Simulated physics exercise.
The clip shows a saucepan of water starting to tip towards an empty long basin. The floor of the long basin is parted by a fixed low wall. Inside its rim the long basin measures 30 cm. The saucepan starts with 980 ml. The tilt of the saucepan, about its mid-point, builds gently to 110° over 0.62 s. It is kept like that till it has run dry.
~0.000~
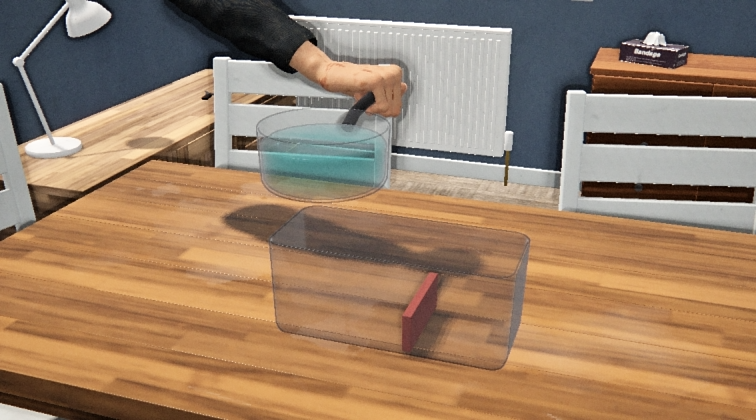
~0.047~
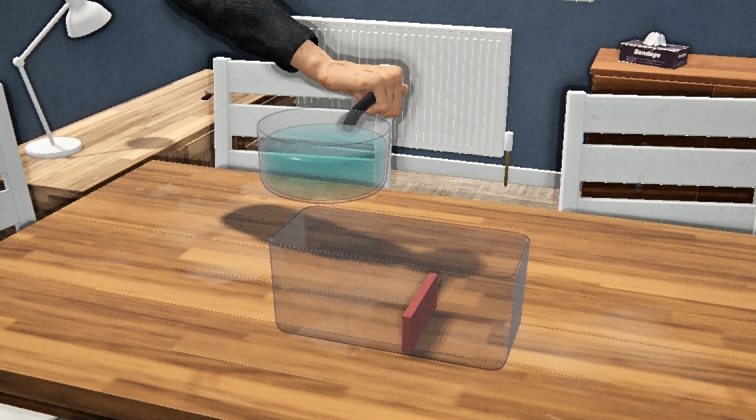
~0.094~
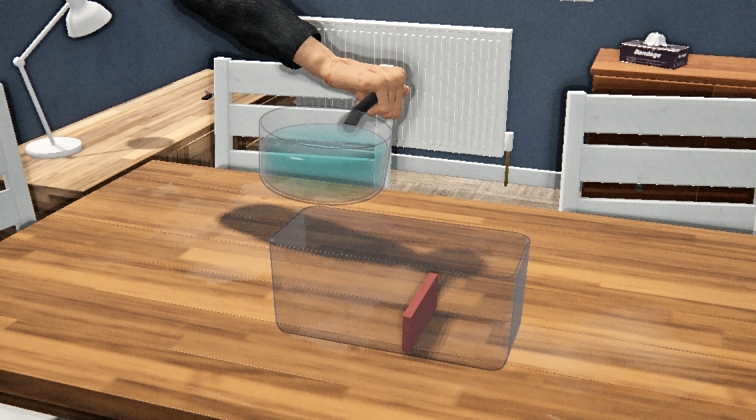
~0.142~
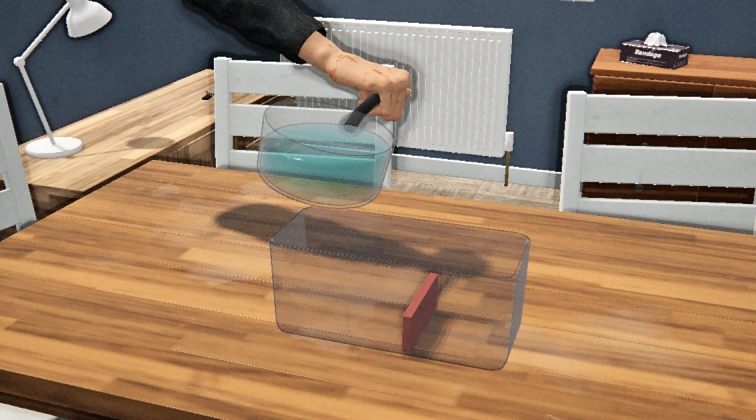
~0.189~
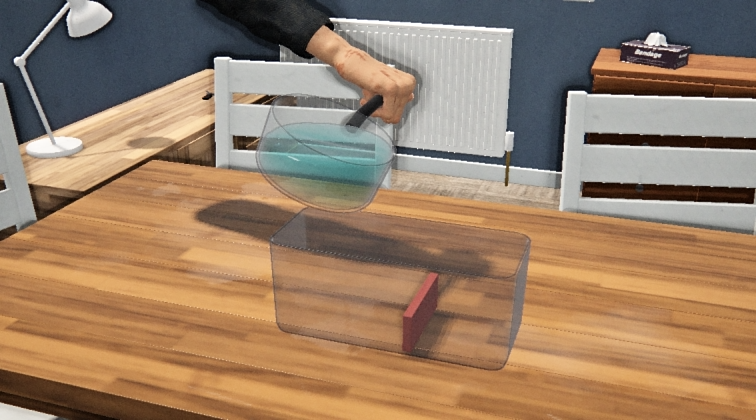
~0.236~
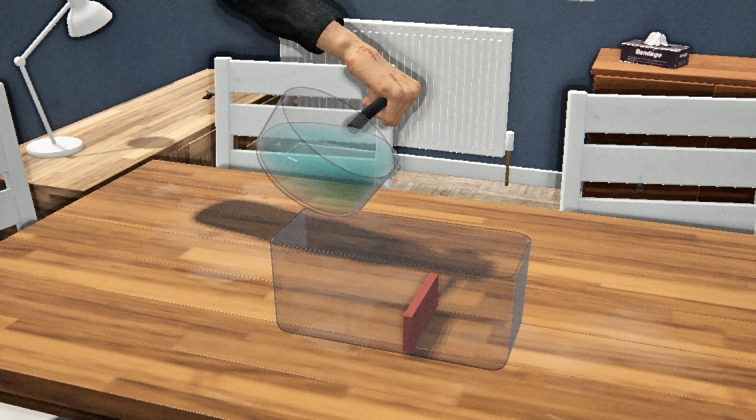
A hand tilting a clear pan of blue-green water rightward above an empty transparent basin with a small red wall inside.
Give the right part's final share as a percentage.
About 29 per cent.
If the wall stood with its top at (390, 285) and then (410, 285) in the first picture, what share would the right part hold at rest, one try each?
First 55, then 40 per cent.
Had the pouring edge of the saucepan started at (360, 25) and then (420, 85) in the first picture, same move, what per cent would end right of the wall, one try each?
First 30, then 55 per cent.
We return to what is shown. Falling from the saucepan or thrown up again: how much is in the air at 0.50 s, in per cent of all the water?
Some 26 per cent.
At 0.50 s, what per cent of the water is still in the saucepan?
Some 18 per cent.
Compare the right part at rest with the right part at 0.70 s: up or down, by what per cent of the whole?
The share moves up, by some 2 per cent.
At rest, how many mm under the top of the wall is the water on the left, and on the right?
Some 20 mm on the left and 30 mm on the right.
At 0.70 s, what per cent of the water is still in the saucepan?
Some 3 per cent.
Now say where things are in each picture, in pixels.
In the first frame, it leans 0°; its right rim is at (386, 133); the water meets the walls at (269, 133) and (385, 146); the long basin's rim runs from (287, 224) to (522, 258); the wall's top is at (421, 295).
In the second frame, it leans 2°; its right rim is at (387, 135); the water meets the walls at (269, 133) and (385, 147).
In the third frame, it leans 6°; its right rim is at (388, 141); the water meets the walls at (270, 132) and (387, 149).
In the fourth frame, it leans 14°; its right rim is at (391, 150); the water meets the walls at (271, 131) and (389, 152).
In the fifth frame, it leans 23°; its right rim is at (391, 161); the water meets the walls at (271, 130) and (393, 154).
In the sixth frame, it leans 35°; its right rim is at (390, 174); the water meets the walls at (268, 127) and (387, 161); 3 per cent is over the edge.
After 0.50 s the tilt is 100° and 19 per cent is still to pour, 31 is left of the wall and 25 right of it.
After 0.70 s the tilt is 110° and 3 per cent is still to pour, 59 is left of the wall and 28 right of it.
After 0.90 s the tilt is 110° and 0 per cent is still to pour, 64 is left of the wall and 29 right of it.
After 1.12 s the tilt is 110° and 0 per cent is still to pour, 65 is left of the wall and 29 right of it.
In the end 65 per cent lies left of the wall, 29 right of it and 6 outside.
